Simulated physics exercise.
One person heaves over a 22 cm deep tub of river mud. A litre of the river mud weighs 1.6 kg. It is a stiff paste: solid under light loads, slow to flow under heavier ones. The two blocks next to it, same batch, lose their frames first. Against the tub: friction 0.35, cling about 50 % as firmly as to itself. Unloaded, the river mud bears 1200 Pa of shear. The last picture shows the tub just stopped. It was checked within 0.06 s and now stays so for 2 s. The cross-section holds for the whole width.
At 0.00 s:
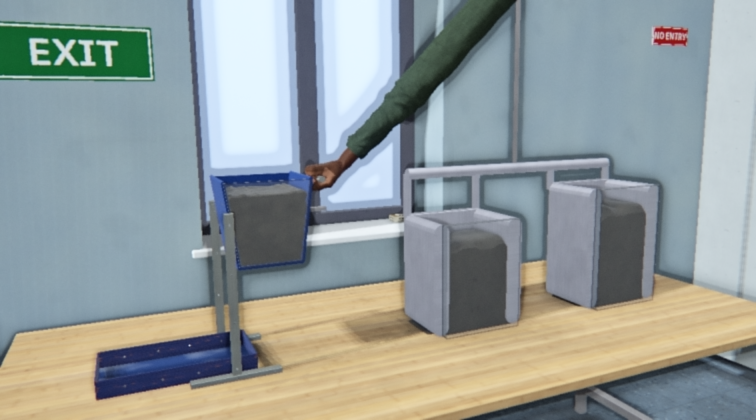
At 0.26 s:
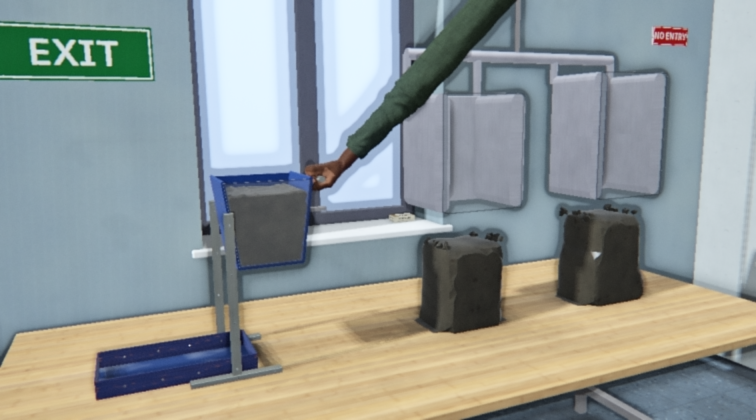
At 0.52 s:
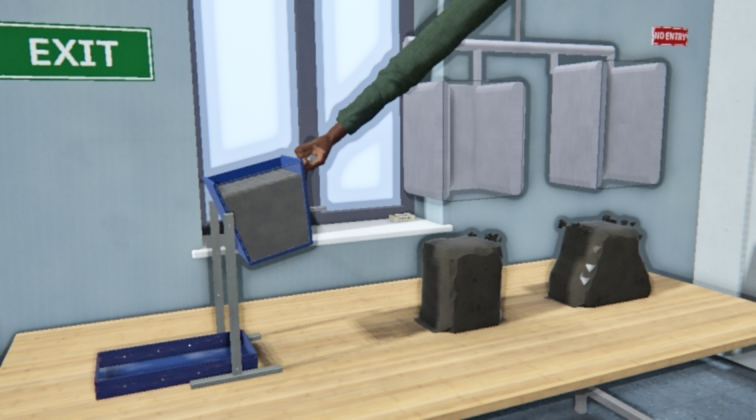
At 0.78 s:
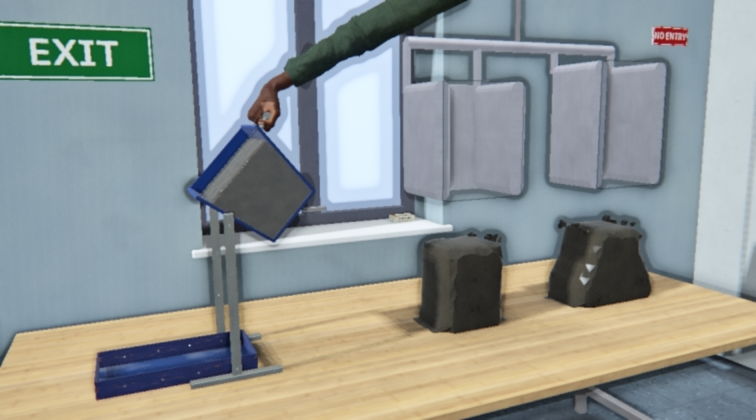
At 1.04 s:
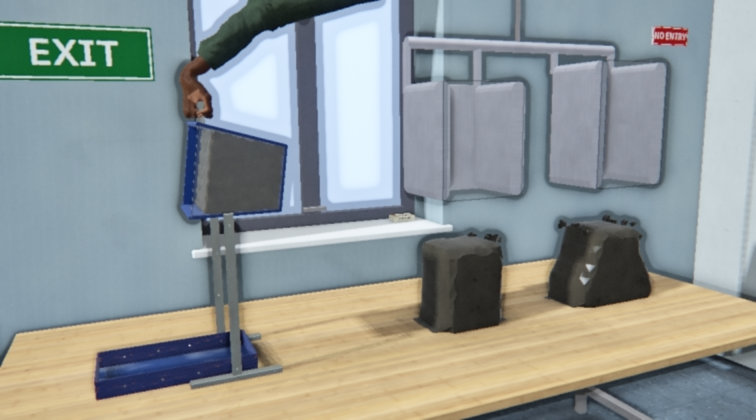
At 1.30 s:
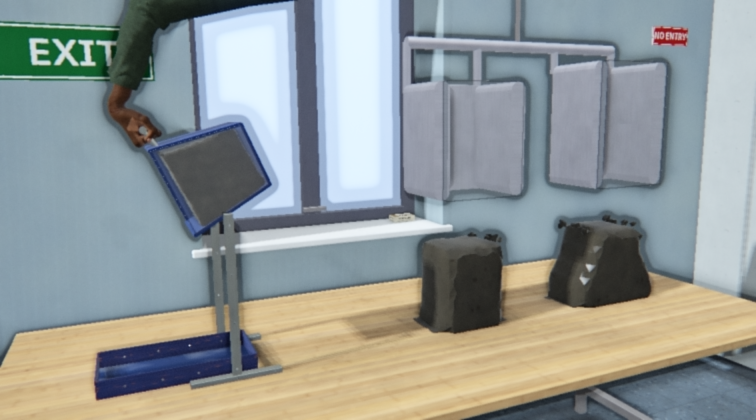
In the video, pale casings lift off two dark blocks on a wooden table and the right block slumps lower and wider, while a hand swings a blue tub of grey mud over to the left on its stand.
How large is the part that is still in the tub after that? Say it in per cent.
The part that is still in the tub after that is near 0 %.
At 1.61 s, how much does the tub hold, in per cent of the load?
About 12 %.
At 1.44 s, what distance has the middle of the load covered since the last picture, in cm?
Roughly 7 cm.
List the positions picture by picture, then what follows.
The first frame shows handle-side rim at (310, 178), tilt 0 degrees; highest point of the river mud at (296, 192); test blocks 29 cm, 36 cm high (left to right).
The second frame shows handle-side rim at (310, 178), tilt 0 degrees; highest point of the river mud at (296, 192); test blocks 28 cm, 33 cm high (left to right).
The third frame shows handle-side rim at (300, 161), tilt 13 degrees; highest point of the river mud at (295, 176); test blocks 28 cm, 28 cm high (left to right).
The fourth frame shows handle-side rim at (256, 128), tilt 48 degrees; highest point of the river mud at (265, 143); test blocks 28 cm, 28 cm high (left to right).
The fifth frame shows handle-side rim at (197, 126), tilt 82 degrees; highest point of the river mud at (218, 132); test blocks 28 cm, 28 cm high (left to right).
The sixth frame shows handle-side rim at (151, 153), tilt 113 degrees; highest point of the river mud at (235, 131); test blocks 28 cm, 28 cm high (left to right).
By 1.44 s, the tub is at 113 degrees and holds 83 %.
By 1.61 s, the tub is at 113 degrees and holds 12 %.
By 1.78 s, the tub is at 113 degrees and holds 0 %.
By 1.95 s, the tub is at 113 degrees and holds 0 %.
By 3.30 s, at the end, the tub is at 113 degrees and holds 0 %.
